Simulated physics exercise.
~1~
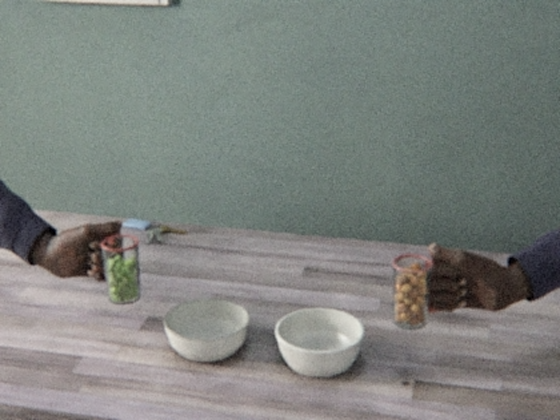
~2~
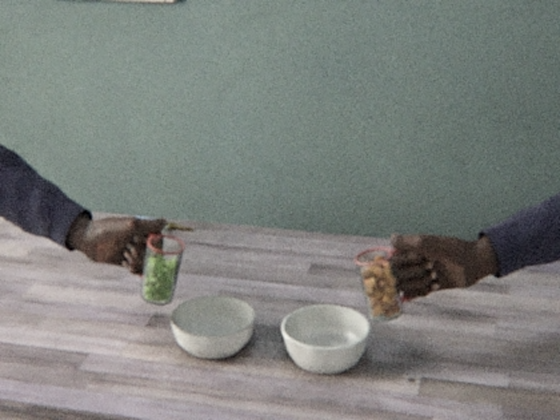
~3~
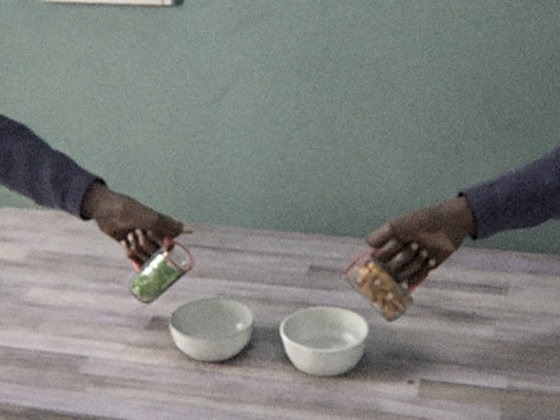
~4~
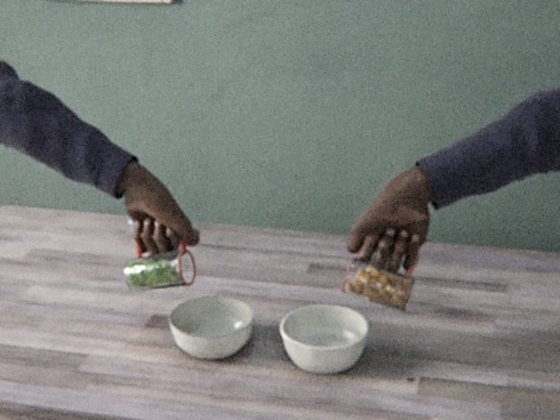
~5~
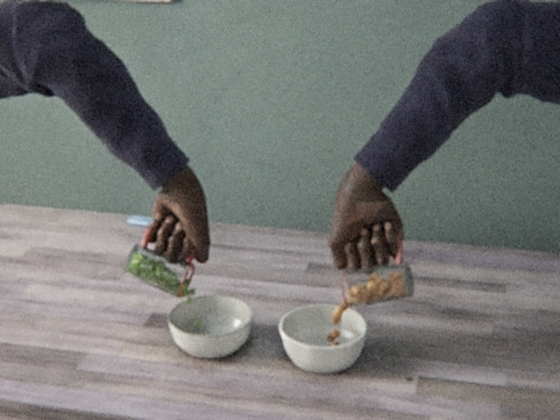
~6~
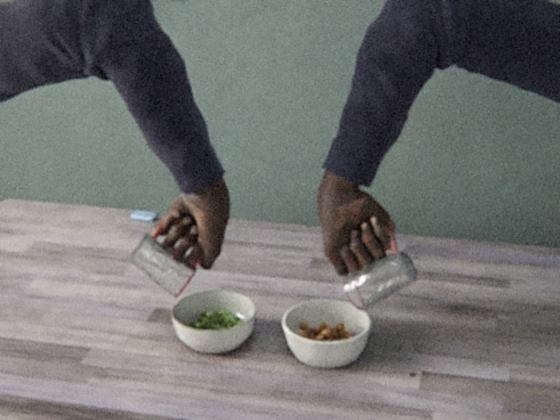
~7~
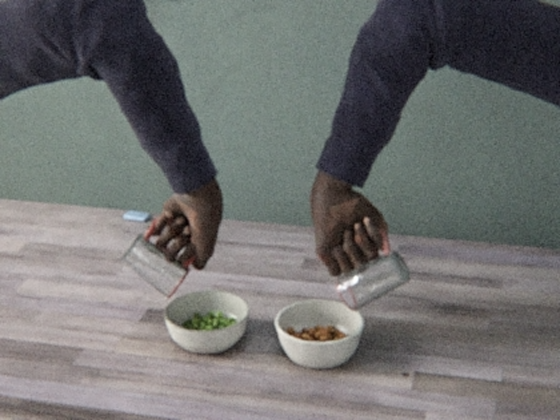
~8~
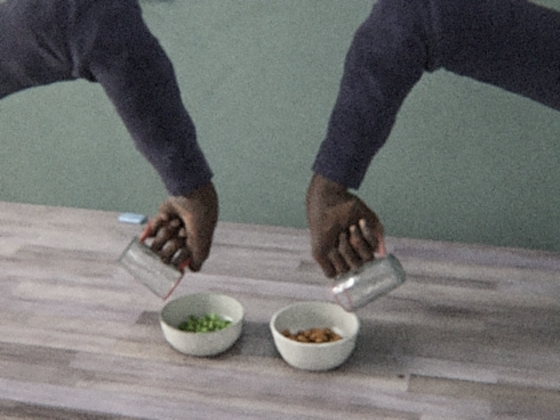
On a wooden counter by a green wall, two hands brought clear cups, one of green pieces and one of orange-brown pieces, over two white bowls and tipped them until both emptied, leaving all the pieces in the bowls and none on the counter.
